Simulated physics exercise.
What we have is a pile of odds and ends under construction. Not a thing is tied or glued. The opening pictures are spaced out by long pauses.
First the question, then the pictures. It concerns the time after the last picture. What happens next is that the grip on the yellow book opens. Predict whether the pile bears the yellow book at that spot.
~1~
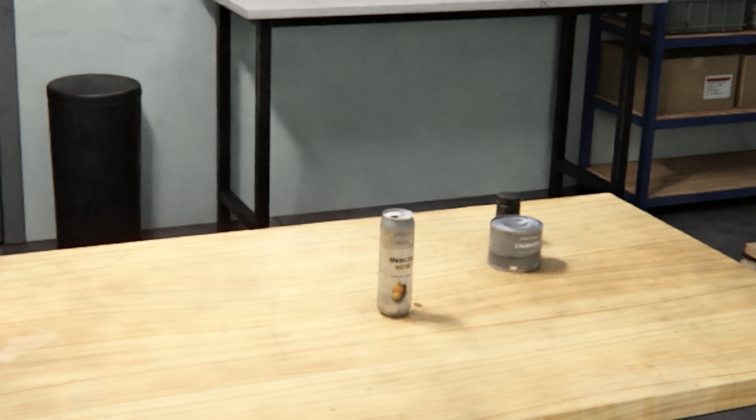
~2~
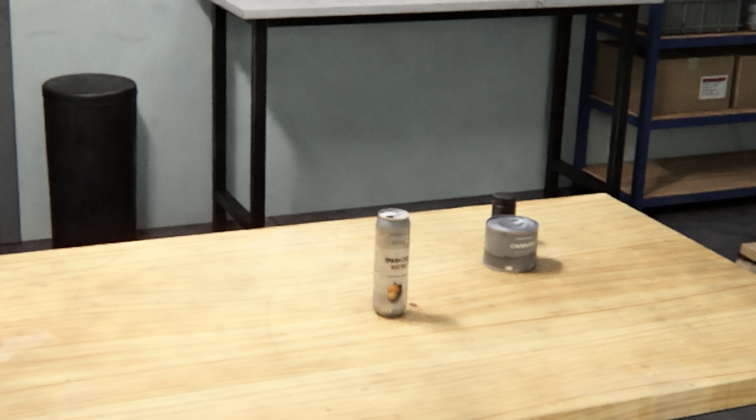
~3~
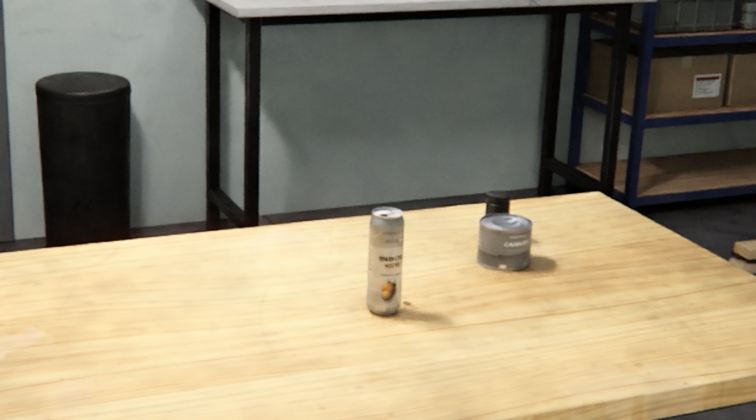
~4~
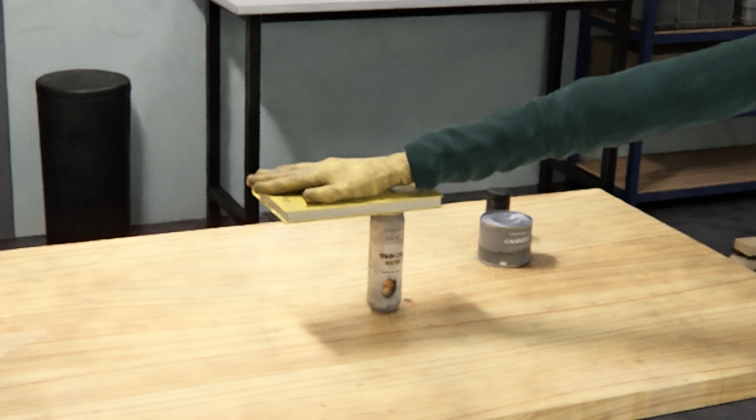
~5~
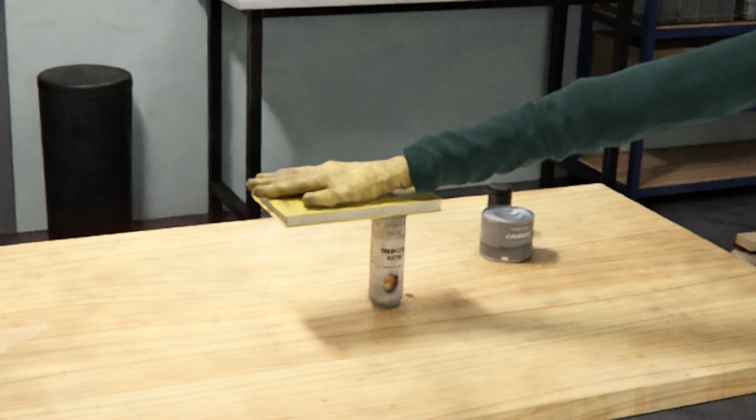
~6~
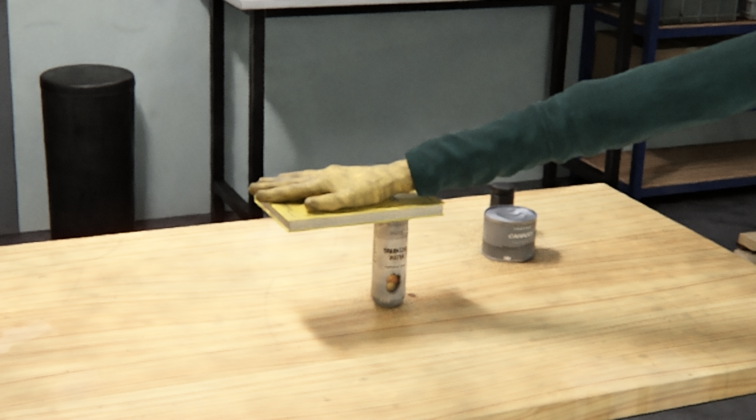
Not safe.
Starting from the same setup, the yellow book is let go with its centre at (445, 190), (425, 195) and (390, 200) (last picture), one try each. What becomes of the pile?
In order, the pile tumbles down, then tumbles down, and lastly stands firm.
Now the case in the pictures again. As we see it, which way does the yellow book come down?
Rightward.
Then, 0.30 s after the last picture, yellow book now fallen.
Then, 0.60 s after the last picture, white can tipped 37° from how it was.
Then, 0.70 s after the last picture, white can now fallen.
At rest, fallen, white can and yellow book; the other 2 in place. Seen from the same camera at the end, yellow book near (388, 272). The pile gives way.
